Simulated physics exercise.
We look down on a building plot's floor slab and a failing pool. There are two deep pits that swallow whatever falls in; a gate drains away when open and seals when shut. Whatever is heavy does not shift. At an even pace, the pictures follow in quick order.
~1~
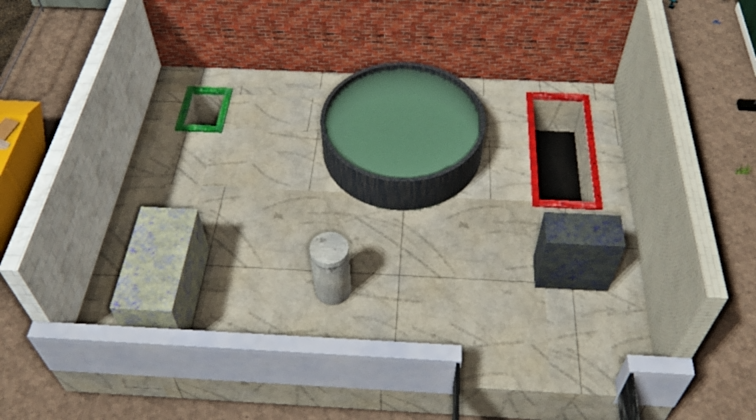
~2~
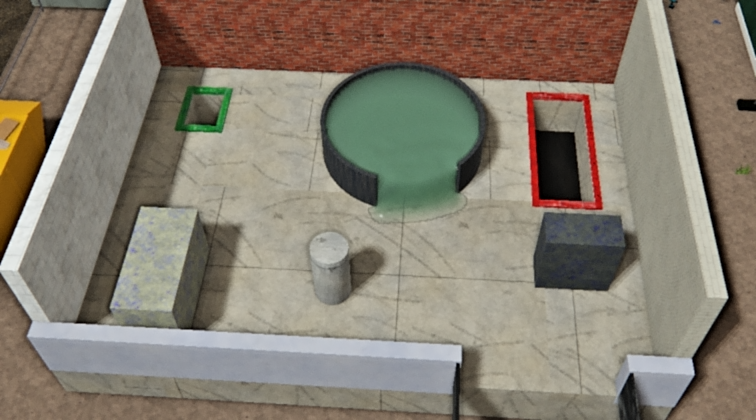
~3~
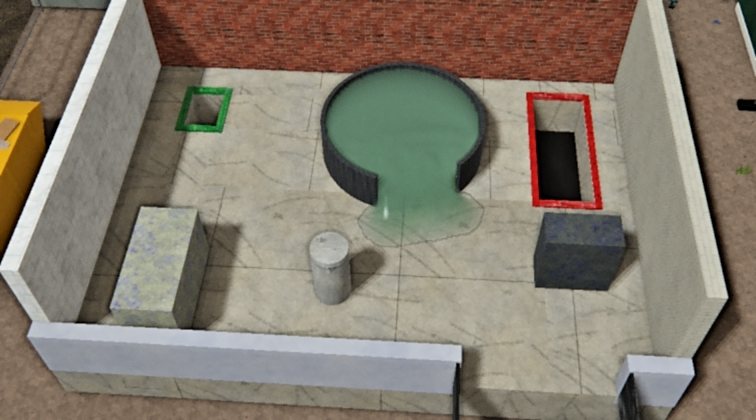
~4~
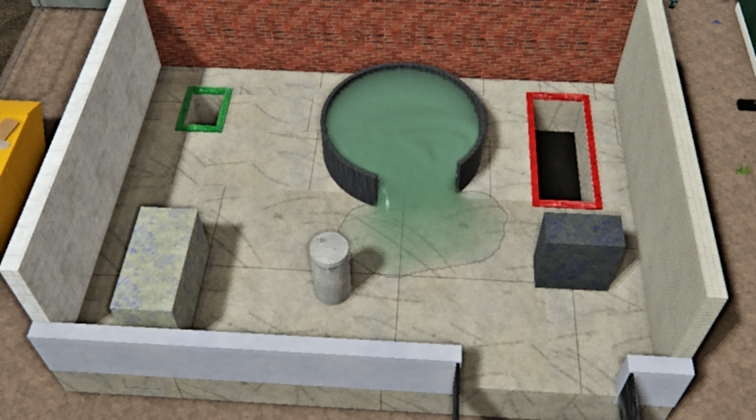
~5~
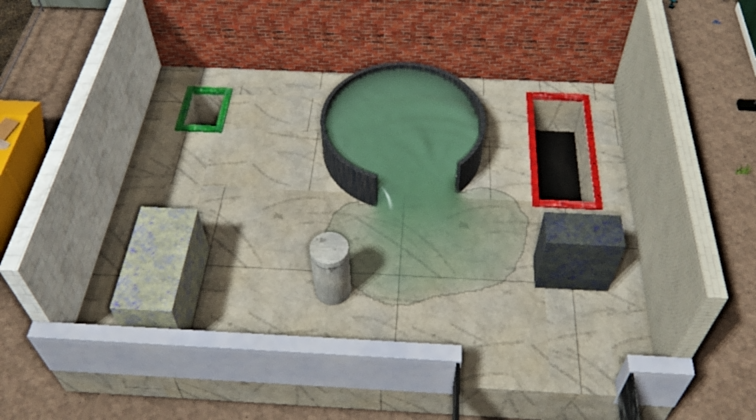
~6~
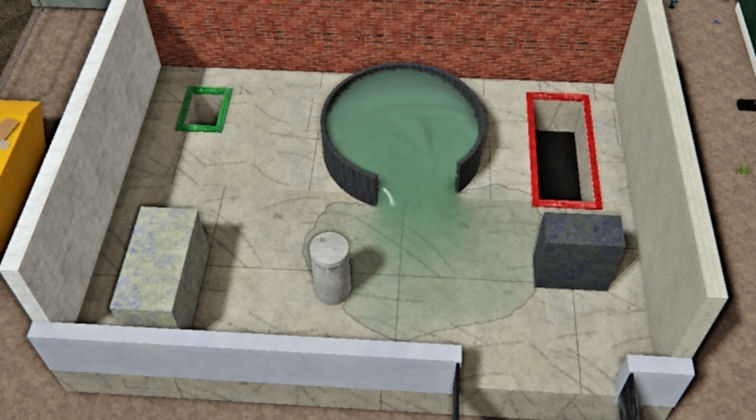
A walled building plot with a pale floor slab and a brick back wall is seen from above by a still camera. A round, dark-rimmed pool of green water stands between a green-edged opening at left and a larger red-edged one at right, with a pale block, grey cylinder and dark block nearer. The pool's front opens, and water pours out, spreading steadily across the slab around the cylinder.
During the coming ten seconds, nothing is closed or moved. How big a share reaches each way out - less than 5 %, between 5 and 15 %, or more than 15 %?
As I see it, as it plays out the gate goes past fifteen per cent. As it plays out the green pit never reaches five per cent. As it plays out the red pit never reaches five per cent.
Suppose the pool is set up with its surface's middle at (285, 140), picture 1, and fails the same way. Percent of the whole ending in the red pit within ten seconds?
The red pit gets 4 per cent.
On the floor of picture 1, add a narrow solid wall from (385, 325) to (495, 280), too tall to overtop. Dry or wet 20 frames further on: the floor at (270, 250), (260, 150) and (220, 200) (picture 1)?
Result, listed order: Spot 1 reached by the flood, spot 2 kept clear of the flood, spot 3 reached by the flood.
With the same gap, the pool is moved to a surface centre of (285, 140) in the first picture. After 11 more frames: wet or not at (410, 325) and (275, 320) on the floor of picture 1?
First spot swamped, second spot swamped.
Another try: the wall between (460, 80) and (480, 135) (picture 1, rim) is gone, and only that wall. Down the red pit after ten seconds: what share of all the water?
Red: 65 %.
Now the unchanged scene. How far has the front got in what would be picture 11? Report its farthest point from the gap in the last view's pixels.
Estimated pixel: (595, 379).
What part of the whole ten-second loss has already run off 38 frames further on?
It comes to around 75 per cent.
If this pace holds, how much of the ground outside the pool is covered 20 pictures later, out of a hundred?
Some 40 per cent.
A moment on, water covers 25 % of the floor; the gate 1 %, the green pit 0 %, the red pit 0 %.
Next, water covers 35 % of the floor; the gate 7 %, the green pit 0 %, the red pit 0 %.
Then, water covers 40 % of the floor; the gate 19 %, the green pit 0 %, the red pit 0 %.
Later, water covers 70 % of the floor; the gate 32 %, the green pit 0 %, the red pit 0 %.
In the end, water covers 90 % of the floor; the gate 43 %, the green pit 0 %, the red pit 0 %.
